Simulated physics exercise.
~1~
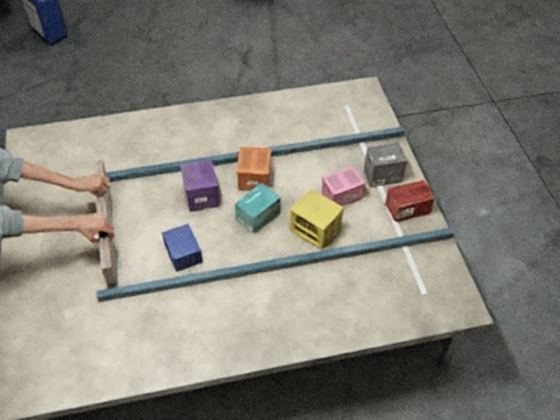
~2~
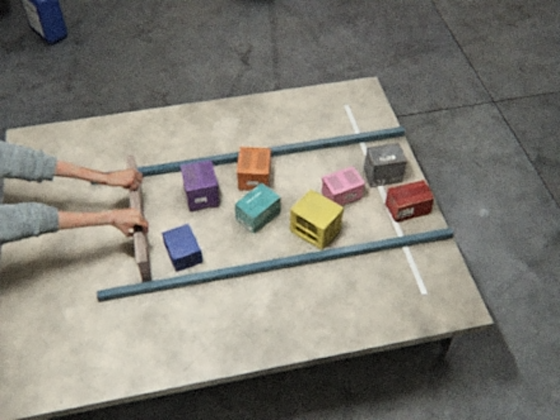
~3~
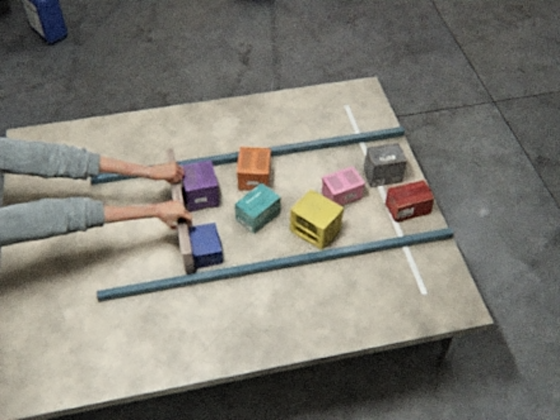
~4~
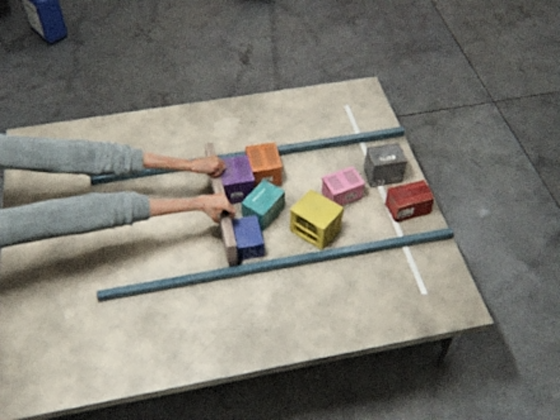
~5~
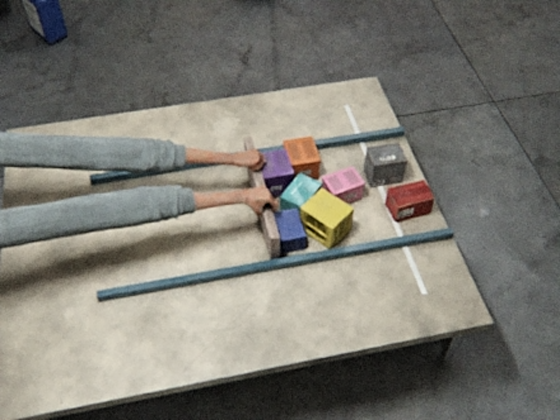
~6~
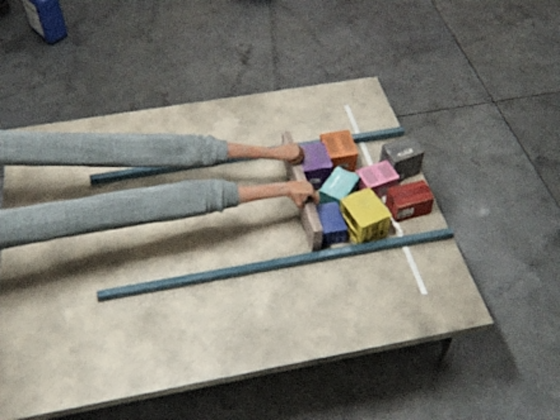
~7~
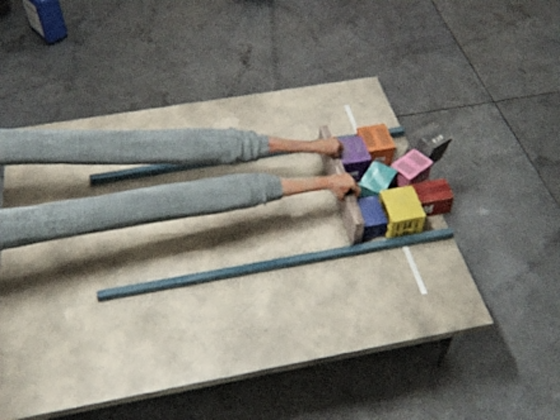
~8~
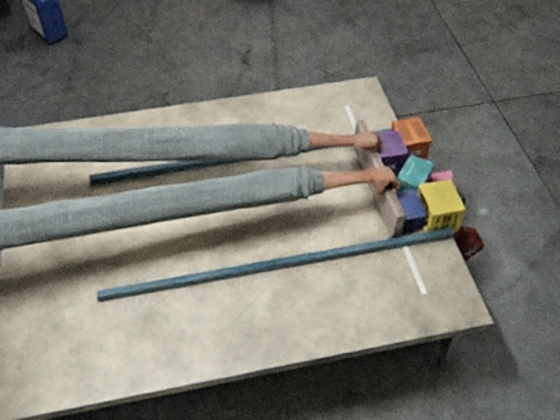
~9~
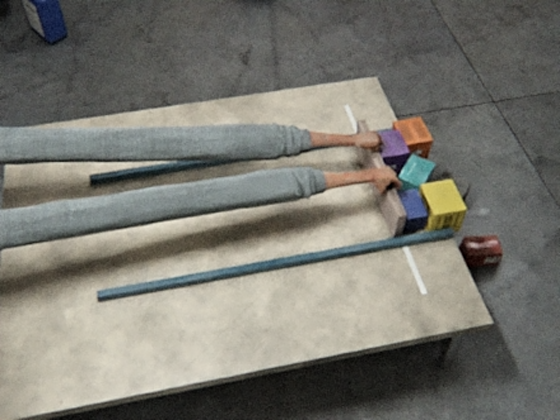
To begin with, two hands hold a plank upright at the left of a low platform, where eight colourful boxes and tubs stand scattered between two battens. The arms push the plank right, and it reaches the blue crate and then the purple tote. The turquoise box and orange tote are soon moving too, and the yellow container joins the tightening cluster. As the load nears the right edge, the grey parcel tips, and the pink tote and red box also go over. The plank stops at the tape, with three items gone and five crowded at the edge.
